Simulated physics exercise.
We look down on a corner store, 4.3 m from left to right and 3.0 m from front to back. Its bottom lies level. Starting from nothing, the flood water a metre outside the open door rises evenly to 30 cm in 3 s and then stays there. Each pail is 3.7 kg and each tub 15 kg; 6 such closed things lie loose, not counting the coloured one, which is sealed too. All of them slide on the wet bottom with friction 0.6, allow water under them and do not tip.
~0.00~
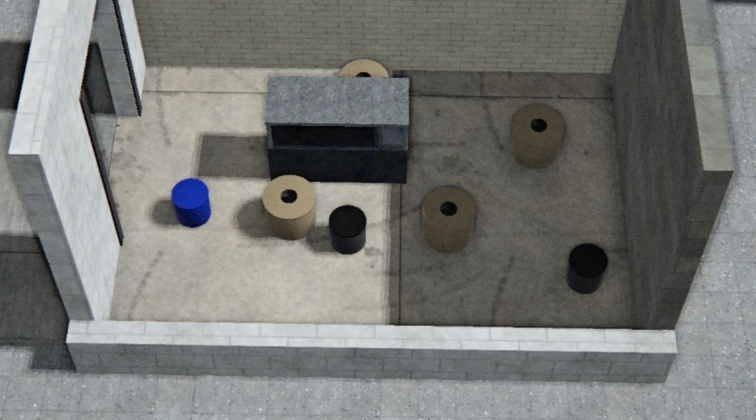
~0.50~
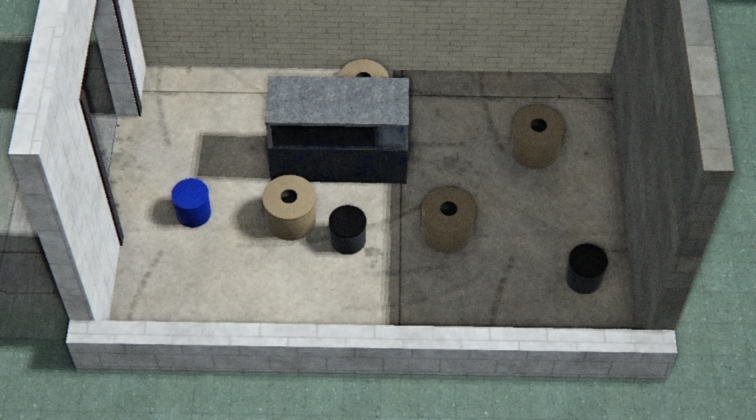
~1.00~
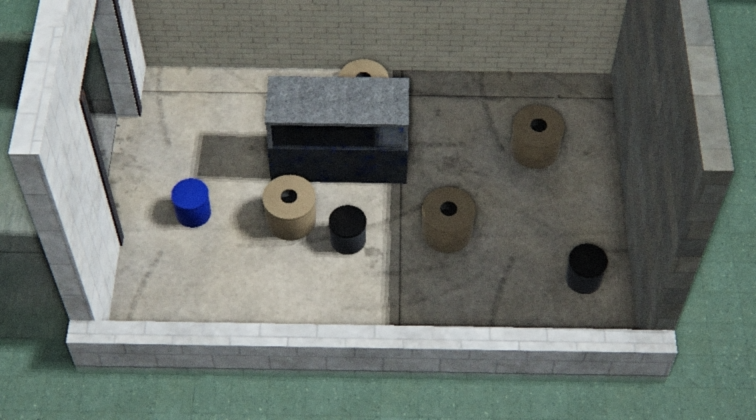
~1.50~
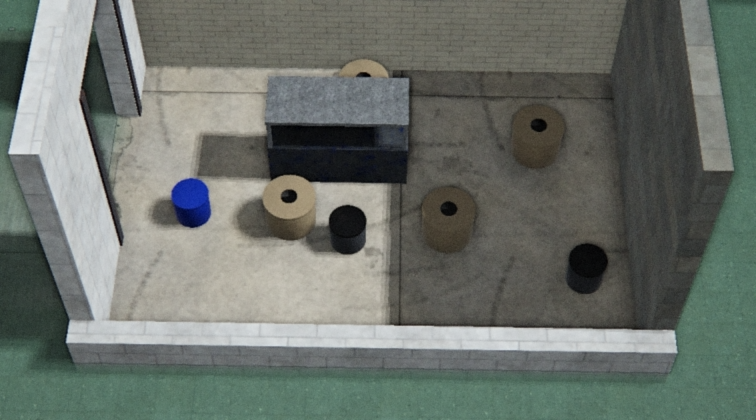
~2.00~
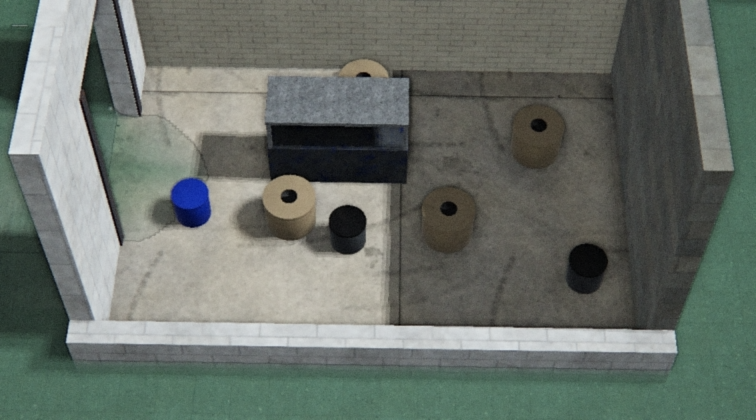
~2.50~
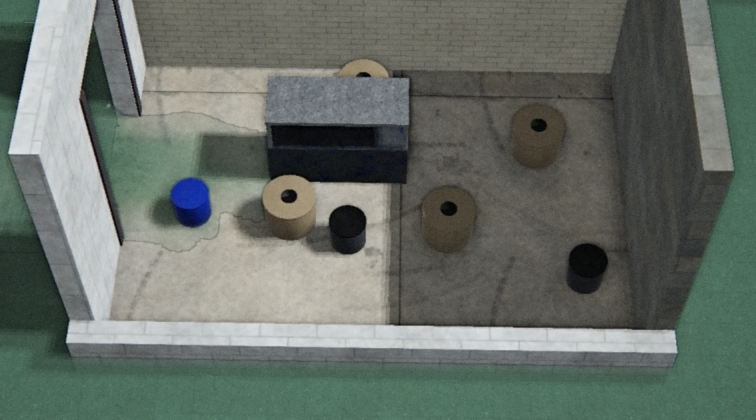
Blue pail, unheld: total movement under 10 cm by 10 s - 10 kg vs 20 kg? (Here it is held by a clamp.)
Both fail.
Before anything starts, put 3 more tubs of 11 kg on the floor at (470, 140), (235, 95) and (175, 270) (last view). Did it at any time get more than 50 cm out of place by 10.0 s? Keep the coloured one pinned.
Above the mark, above the mark, above the mark.
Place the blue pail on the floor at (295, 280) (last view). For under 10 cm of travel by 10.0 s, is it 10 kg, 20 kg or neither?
So neither weight works.
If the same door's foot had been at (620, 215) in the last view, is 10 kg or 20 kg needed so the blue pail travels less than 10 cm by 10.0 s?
In that case both options fail.
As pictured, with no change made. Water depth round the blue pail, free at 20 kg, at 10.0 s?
Around 22 cm.
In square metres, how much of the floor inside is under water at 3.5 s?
Flooded: Near 5.0 m2.
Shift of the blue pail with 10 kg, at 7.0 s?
Around 300 centimetres out of place.
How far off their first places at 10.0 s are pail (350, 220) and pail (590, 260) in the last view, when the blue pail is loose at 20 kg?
They've ended up 200 cm and 100 cm away, in that order.
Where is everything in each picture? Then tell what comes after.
The first picture shows the blue pail at (190, 194), on the bottom; water covers 0.0 m2; 0 of 7 have shifted.
The second picture shows the blue pail at (190, 194), on the bottom; water covers 0.0 m2; 0 of 7 have shifted.
The third picture shows the blue pail at (190, 194), on the bottom; water covers 0.0 m2; 0 of 7 have shifted.
The fourth picture shows the blue pail at (190, 194) rests on the ground; water covers 0.0 m2; 0 of 7 have shifted.
The fifth picture shows the blue pail at (190, 194), on the bottom; 0.6 m2 under water; 0 of 7 have shifted.
The sixth picture shows the blue pail at (190, 194) rests on the ground; 1.4 m2 under water; 0 of 7 have shifted.
After 3.5 s the blue pail would be 58 cm from its start with 10 kg and 17 cm from its start with 20 kg; 10 cm of water round it then.
After 4.5 s the blue pail would be 147 cm from its start with 10 kg and 55 cm from its start with 20 kg; 12 cm of water round it then.
After 7.0 s the blue pail would be 306 cm from its start with 10 kg and 120 cm from its start with 20 kg; 12 cm of water round it then.
After 10.0 s the blue pail would be 274 cm from its start with 10 kg and 155 cm from its start with 20 kg; 22 cm of water round it then.
